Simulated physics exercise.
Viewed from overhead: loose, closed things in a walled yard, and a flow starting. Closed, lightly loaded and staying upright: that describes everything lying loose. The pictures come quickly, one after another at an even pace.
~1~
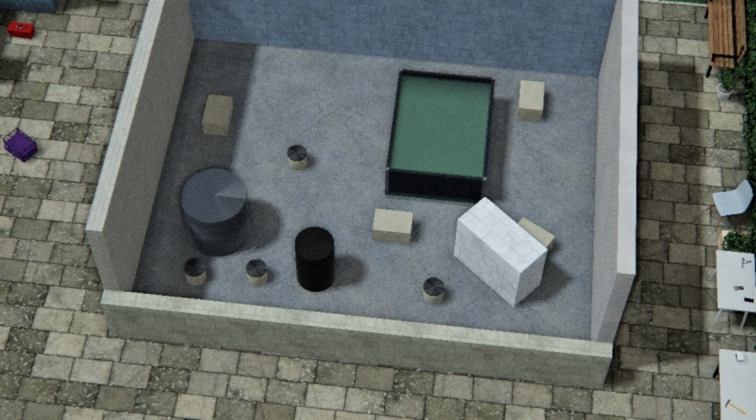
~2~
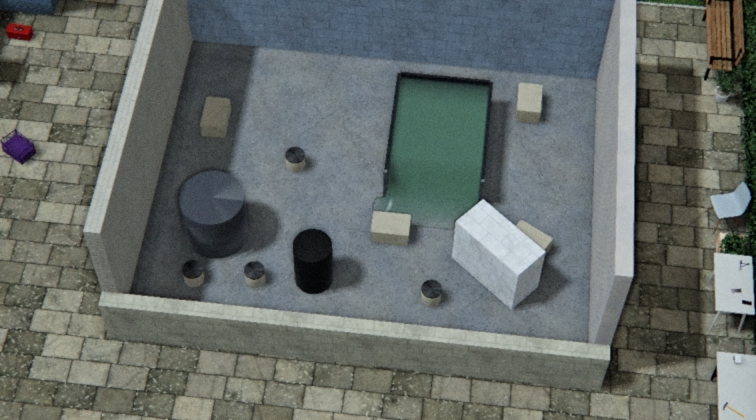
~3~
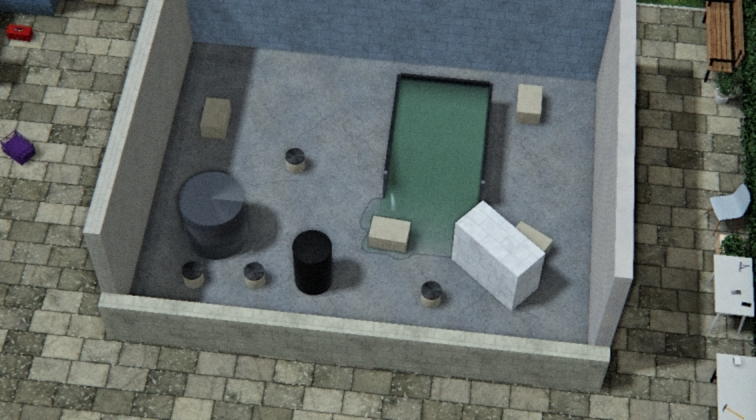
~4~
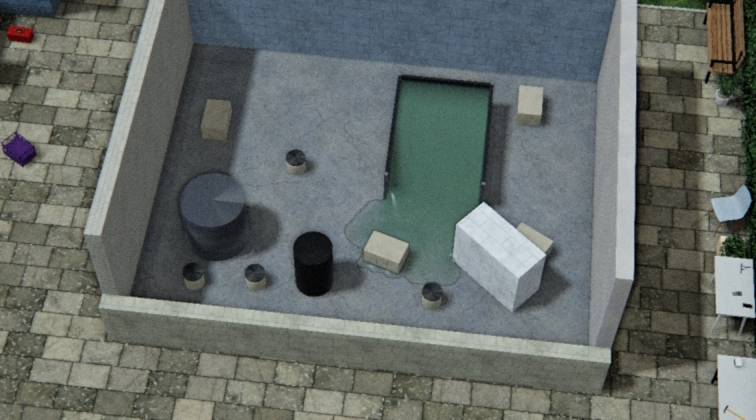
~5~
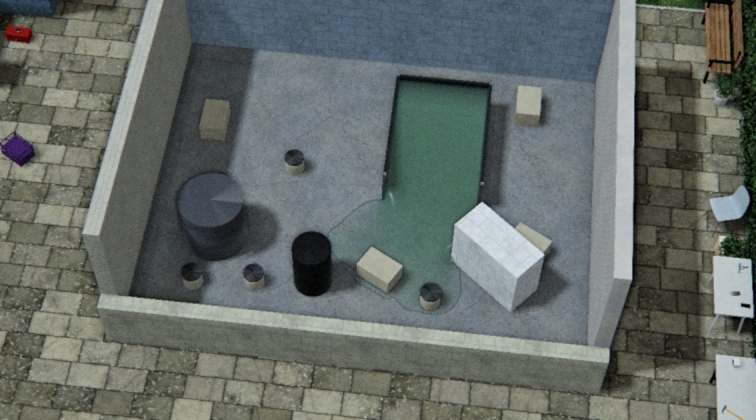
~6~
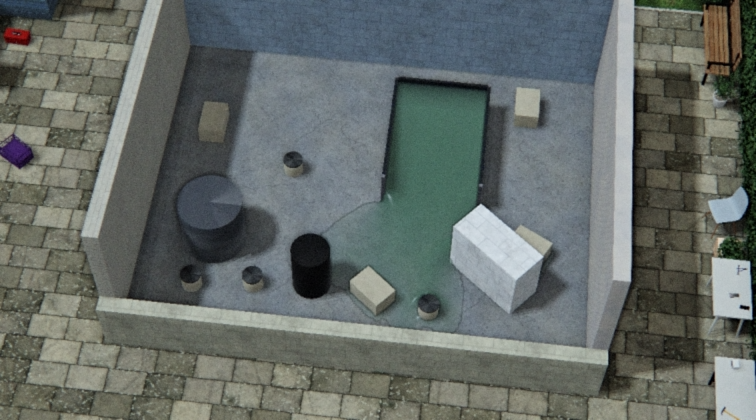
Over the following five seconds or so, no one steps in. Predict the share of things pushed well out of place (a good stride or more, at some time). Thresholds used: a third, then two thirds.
My call: A third to two thirds.
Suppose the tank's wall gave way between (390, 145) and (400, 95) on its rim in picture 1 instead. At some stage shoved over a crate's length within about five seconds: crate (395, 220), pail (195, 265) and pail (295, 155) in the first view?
Order as asked: Not sent that far; not sent that far; sent that far.
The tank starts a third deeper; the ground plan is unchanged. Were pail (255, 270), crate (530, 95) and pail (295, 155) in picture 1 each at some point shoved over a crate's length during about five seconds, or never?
Result by item: Covered it; didn't cover it; didn't cover it.
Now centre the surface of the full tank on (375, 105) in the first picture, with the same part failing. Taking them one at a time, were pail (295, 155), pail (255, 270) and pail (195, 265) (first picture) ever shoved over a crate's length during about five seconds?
First never went far, then displaced far, then displaced far.
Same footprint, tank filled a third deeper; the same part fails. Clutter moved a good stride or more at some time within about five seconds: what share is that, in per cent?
I'd say close to 80 per cent of the things.
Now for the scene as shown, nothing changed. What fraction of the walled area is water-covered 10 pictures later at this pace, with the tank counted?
Roughly 45 in a hundred.
A moment on, 2 of 8 are well off their spots; 0 afloat.
Next, 3 of 8 are well off their spots; 2 afloat.
Later, 5 of 8 are well off their spots; 3 afloat.
In the end, 5 of 8 are well off their spots, and 5 have been at some point; 3 afloat.
